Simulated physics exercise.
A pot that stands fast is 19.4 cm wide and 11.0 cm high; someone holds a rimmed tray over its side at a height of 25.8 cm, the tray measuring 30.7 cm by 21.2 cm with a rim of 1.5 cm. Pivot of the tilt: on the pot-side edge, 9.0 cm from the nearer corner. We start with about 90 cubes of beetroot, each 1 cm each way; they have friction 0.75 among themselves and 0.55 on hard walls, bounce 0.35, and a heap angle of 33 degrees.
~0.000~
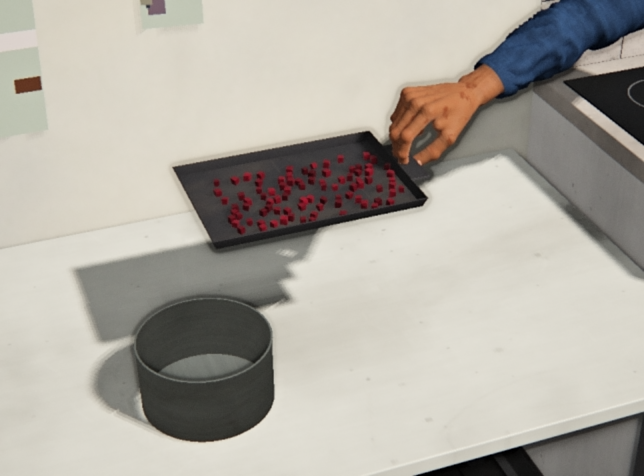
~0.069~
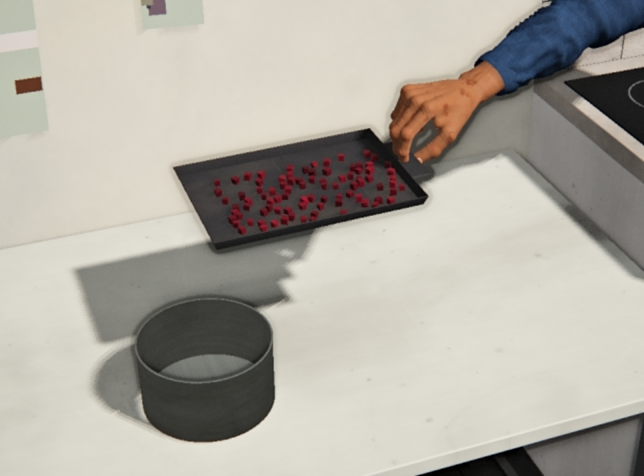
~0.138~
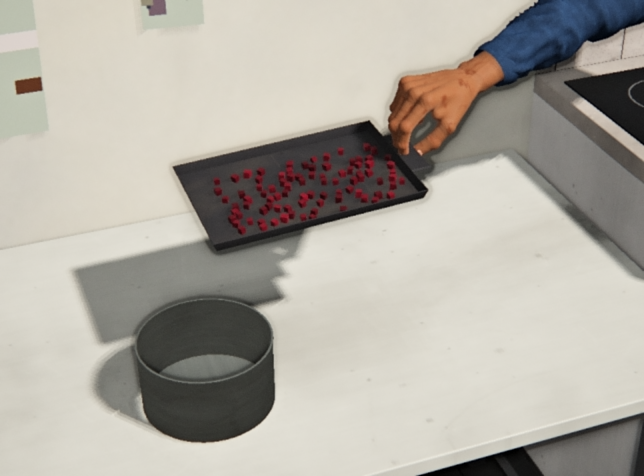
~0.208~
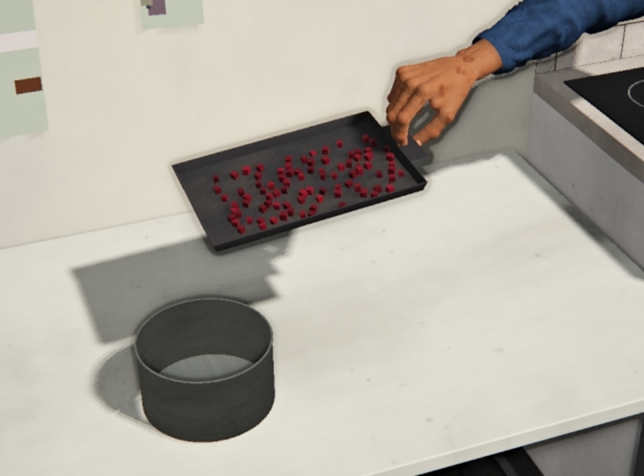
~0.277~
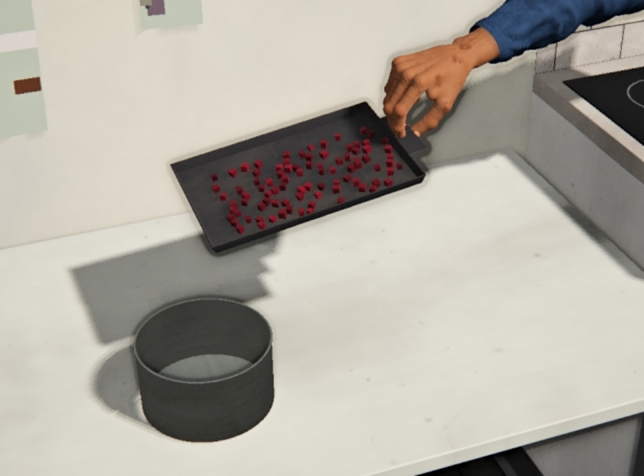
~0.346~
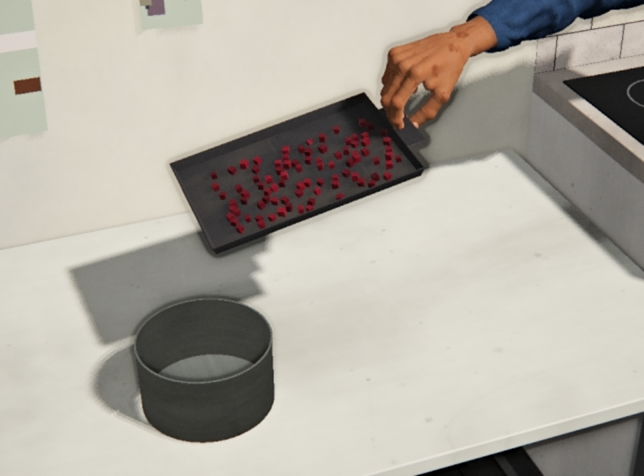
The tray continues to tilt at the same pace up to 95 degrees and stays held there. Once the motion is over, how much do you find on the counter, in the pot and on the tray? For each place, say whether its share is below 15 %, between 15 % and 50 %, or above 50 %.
In the end counter: Going to get a small portion; pot: Going to get the main portion; tray: Going to get a small portion.
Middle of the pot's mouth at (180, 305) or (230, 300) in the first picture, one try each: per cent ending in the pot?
Try one: ~ 55 %; try two: ~ 35 %.
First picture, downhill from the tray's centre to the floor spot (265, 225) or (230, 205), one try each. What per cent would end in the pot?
That would be close to 90 per cent and then close to 45 per cent.
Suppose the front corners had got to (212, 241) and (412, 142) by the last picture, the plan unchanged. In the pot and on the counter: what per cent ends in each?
You'd end with pot at 40 and counter at 60.
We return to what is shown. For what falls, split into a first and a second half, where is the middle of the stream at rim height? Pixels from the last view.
Around (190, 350), then (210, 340).
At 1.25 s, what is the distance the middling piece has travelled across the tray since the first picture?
Displacement on the tray: About 17 cm.
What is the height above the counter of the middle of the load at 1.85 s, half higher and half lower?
Height: Around 4 cm.
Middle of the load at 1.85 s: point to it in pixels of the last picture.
Roughly pixel (219, 374).
Then, at 1.25 s, tilt 51 degrees; the tray holds 75 %, the pot 0 %.
After 1.85 s, tilt 76 degrees; the tray holds 50 %, the pot 45 %.
After 2.50 s, tilt 95 degrees; the tray holds 0 %, the pot 90 %.
At rest (3.4 s), counter 5 %, pot 95 %, tray 0 %.
